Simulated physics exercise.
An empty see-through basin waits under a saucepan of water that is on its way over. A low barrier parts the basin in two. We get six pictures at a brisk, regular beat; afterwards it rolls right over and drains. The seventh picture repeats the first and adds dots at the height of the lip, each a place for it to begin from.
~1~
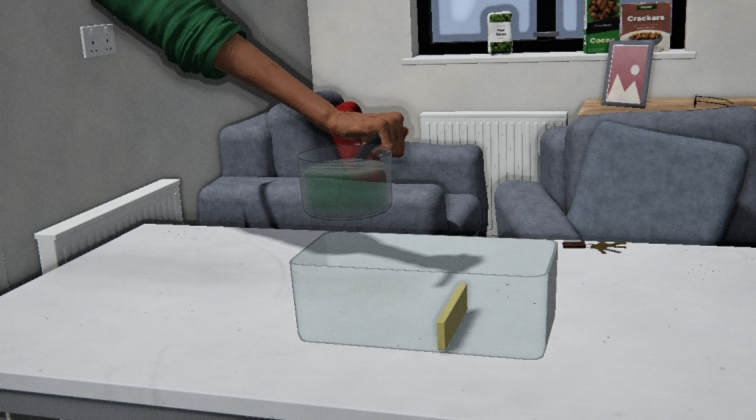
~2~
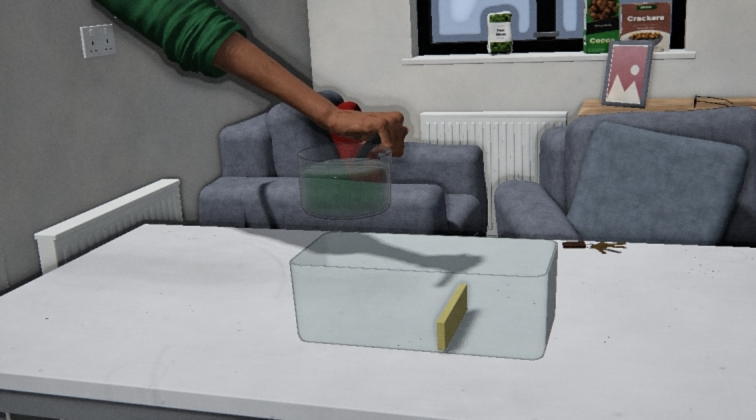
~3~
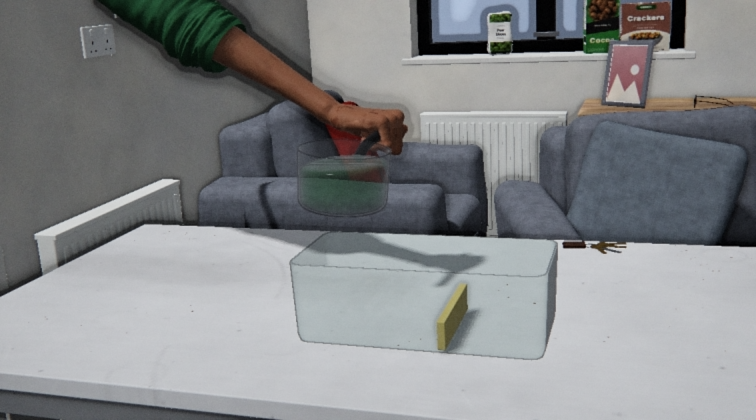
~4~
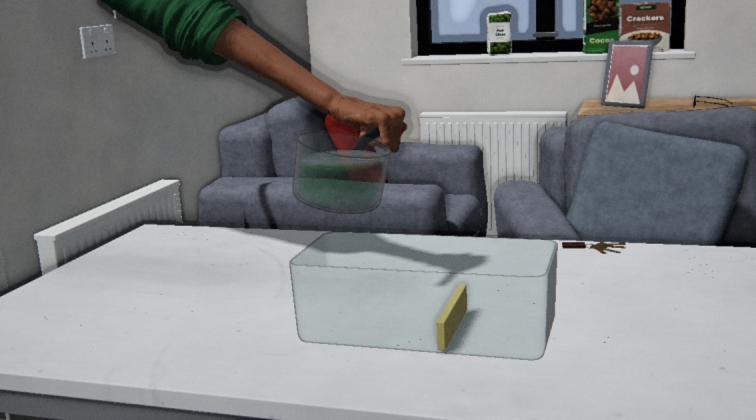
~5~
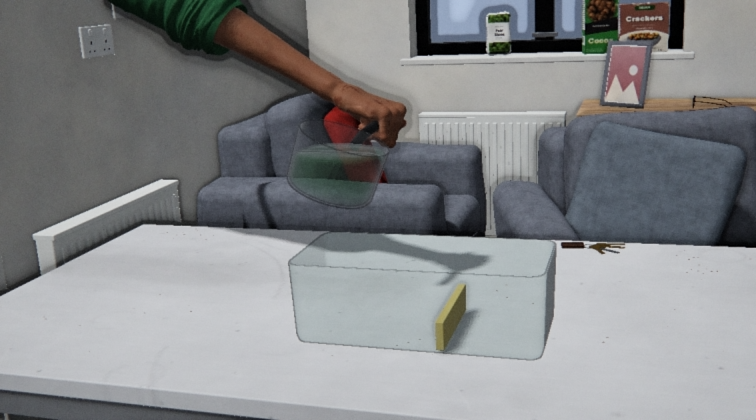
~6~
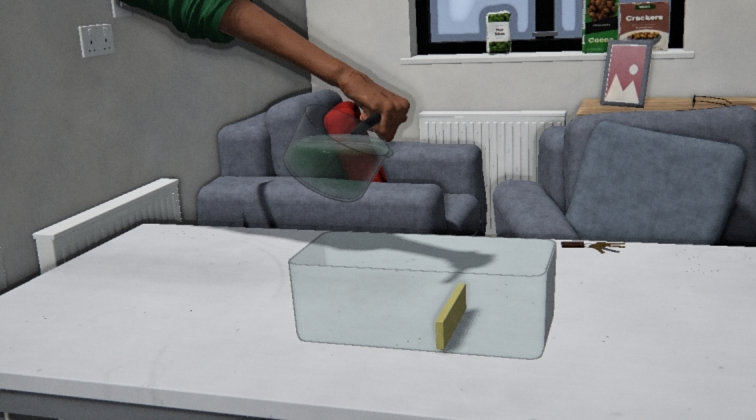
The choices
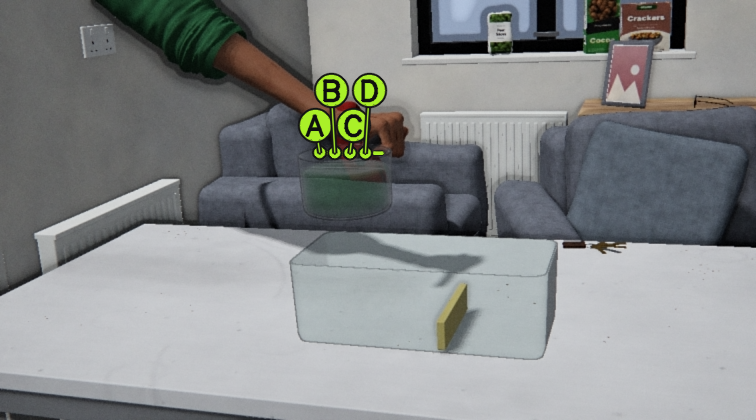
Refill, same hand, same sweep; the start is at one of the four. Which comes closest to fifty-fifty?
Go for D.
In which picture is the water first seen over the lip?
In picture 6.
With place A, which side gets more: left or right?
More ends on the left.
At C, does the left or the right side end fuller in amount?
The left side.
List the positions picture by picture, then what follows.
Upright, lip at (387, 153); basin from (299, 339) to (546, 358); top of the wall at (453, 301); nothing has left yet, in the first picture.
Upright, lip at (387, 153); nothing has left yet, in the second picture.
Tipped about 5°, lip at (387, 153); nothing has left yet, in the third picture.
Tipped about 12°, lip at (387, 153); nothing has left yet, in the fourth picture.
Tipped about 21°, lip at (386, 153); nothing has left yet, in the fifth picture.
Tipped about 31°, lip at (386, 152); water is over the lip, down to (386, 152), in the sixth picture.
In lime, A at (319, 152); B at (334, 152); C at (349, 152); D at (365, 153).
For place A, about 91 % ends left of the wall and 8 % right of it.
For place B, about 94 % ends left of the wall and 5 % right of it.
For place C, about 86 % ends left of the wall and 12 % right of it.
For place D, about 51 % ends left of the wall and 47 % right of it.
